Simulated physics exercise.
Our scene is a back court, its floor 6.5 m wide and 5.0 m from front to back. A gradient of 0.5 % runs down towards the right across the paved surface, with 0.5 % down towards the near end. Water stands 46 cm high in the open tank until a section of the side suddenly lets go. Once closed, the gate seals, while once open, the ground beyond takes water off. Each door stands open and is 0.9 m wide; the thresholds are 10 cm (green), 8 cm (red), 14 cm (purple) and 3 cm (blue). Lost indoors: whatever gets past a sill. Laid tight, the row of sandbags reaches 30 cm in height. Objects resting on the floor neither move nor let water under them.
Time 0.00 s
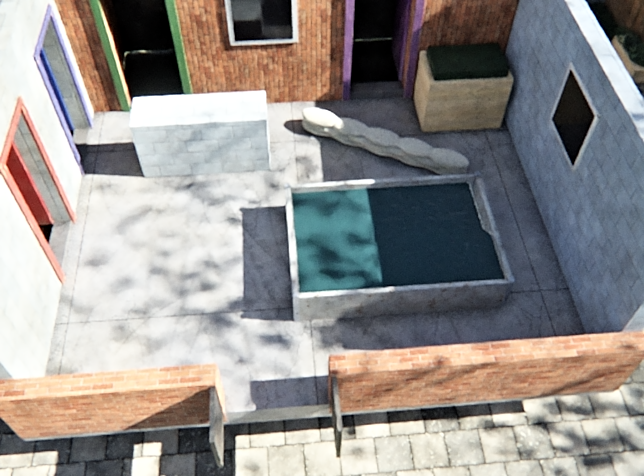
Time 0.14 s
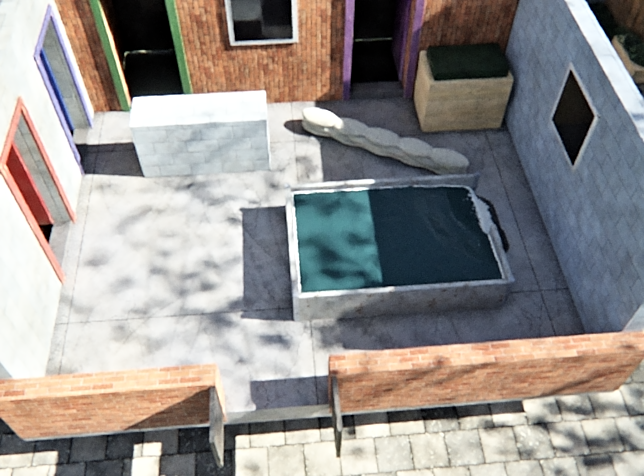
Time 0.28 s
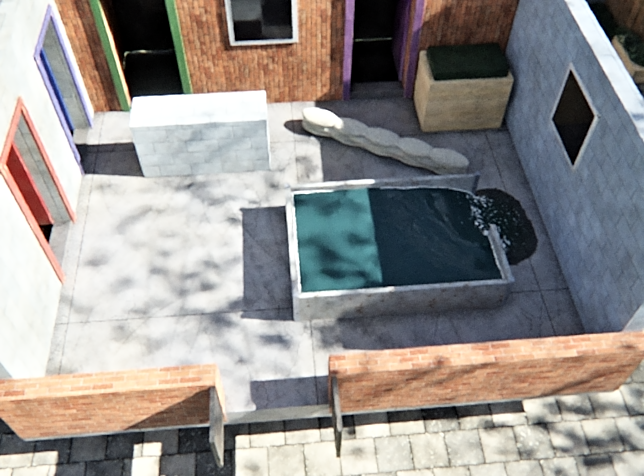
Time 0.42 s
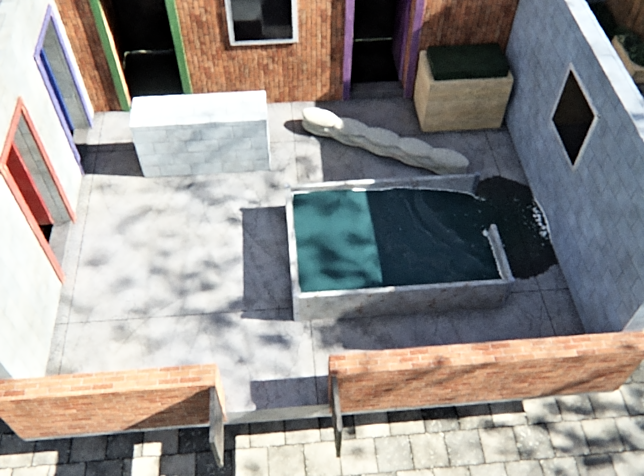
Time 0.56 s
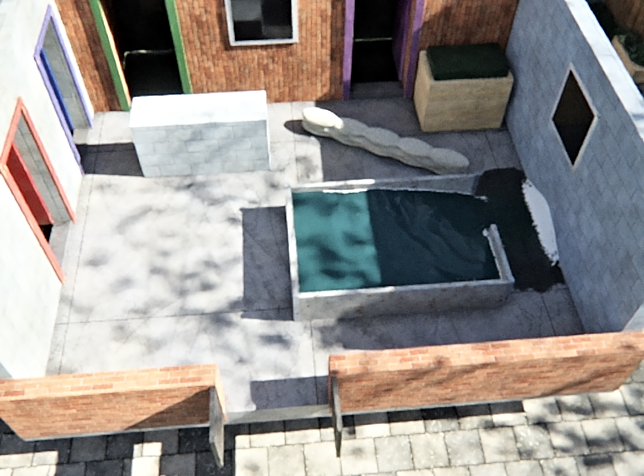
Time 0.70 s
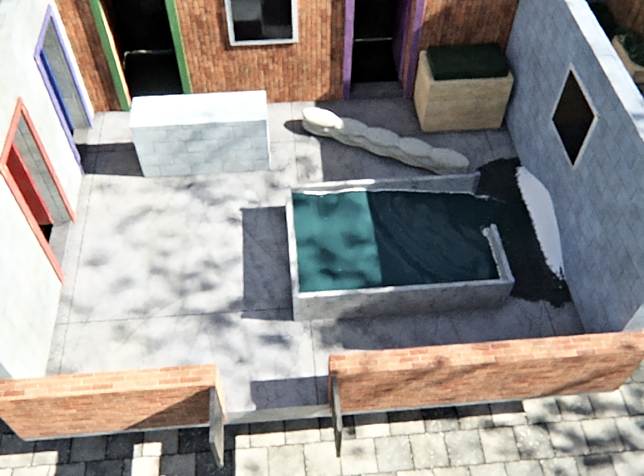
Water pours through the right side of an open tank and spreads across the paved court floor.
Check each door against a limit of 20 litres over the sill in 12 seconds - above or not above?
My prediction: The green door will not let too much through; the red door will not let too much through; the purple door will not let too much through; the blue door will let too much through.
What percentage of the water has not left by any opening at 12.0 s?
It comes to near 90 per cent.
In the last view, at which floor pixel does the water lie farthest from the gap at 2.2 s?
I'd put it near pixel (493, 97) of the last picture.
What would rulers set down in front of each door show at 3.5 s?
Measured in centimetres, the green door gives 0, the red door 0, the purple door 7 and the blue door 0.
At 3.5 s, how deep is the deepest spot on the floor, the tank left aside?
Some 32 cm deep.
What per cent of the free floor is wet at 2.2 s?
Some 20 per cent of the floor is wet.
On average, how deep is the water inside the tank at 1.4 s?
The mean depth is around 37 cm.
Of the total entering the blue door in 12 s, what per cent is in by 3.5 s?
Fraction in by then: Around 0 per cent.
After 1.4 s water covers 10 % of the floor and is deepest (36 cm) near (537, 214); green door not reached, red door not reached, purple door not reached, blue door not reached.
After 2.2 s water covers 20 % of the floor and is deepest (35 cm) near (493, 97); green door not reached, red door not reached, purple door not reached, blue door not reached.
After 3.5 s water covers 30 % of the floor and is deepest (32 cm) near (493, 97); green door not reached, red door not reached, purple door 7 cm at the sill, 0 L in, blue door not reached.
After 7.0 s water covers 65 % of the floor and is deepest (20 cm) near (493, 97); green door 3 cm at the sill, 0 L in, red door 2 cm at the sill, 0 L in, purple door 9 cm at the sill, 4 L in, blue door 8 cm at the sill, 22 L in.
After 12.0 s water covers 95 % of the floor and is deepest (12 cm) near (499, 112); green door 5 cm at the sill, 0 L in, red door 7 cm at the sill, 0 L in, purple door 9 cm at the sill, 4 L in, blue door 6 cm at the sill, 78 L in.
